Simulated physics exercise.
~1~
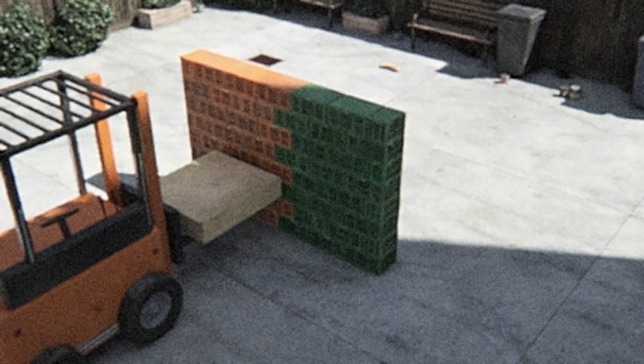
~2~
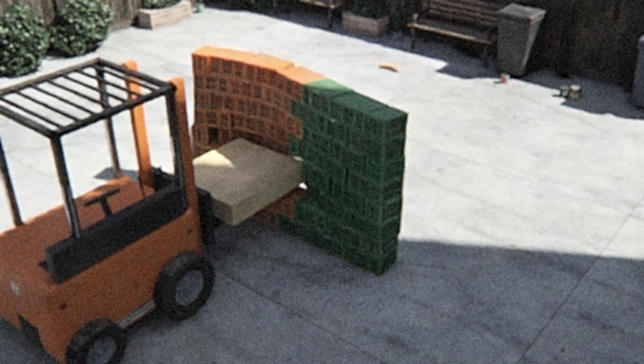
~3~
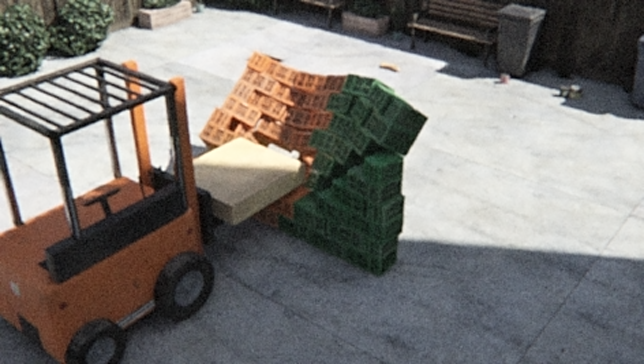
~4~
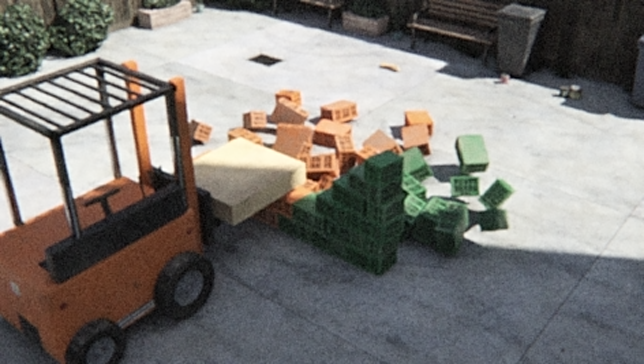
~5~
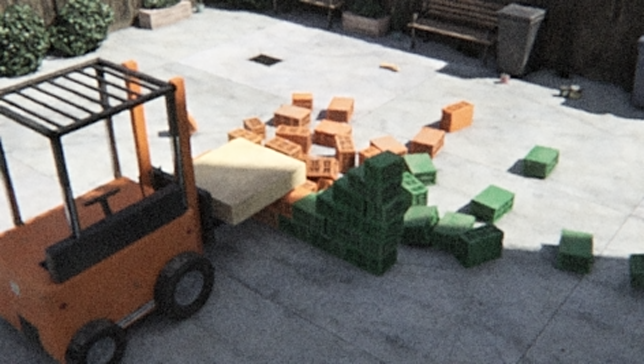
An orange forklift carrying a pale, rigid case noses in from the left of a sunlit paved yard, seen from above at an angle, with shrubs, a bench and a bin along the back. It pushes the case into a freestanding wall of stacked crates, orange on the left and green on the right. The wall bows away, then its upper rows lean and break apart as the forklift stays put. Crates topple behind and to the right, tumbling across the paving. Most of the orange crates end scattered in a heap, several green ones lie farther right, and a stepped green stack still stands.
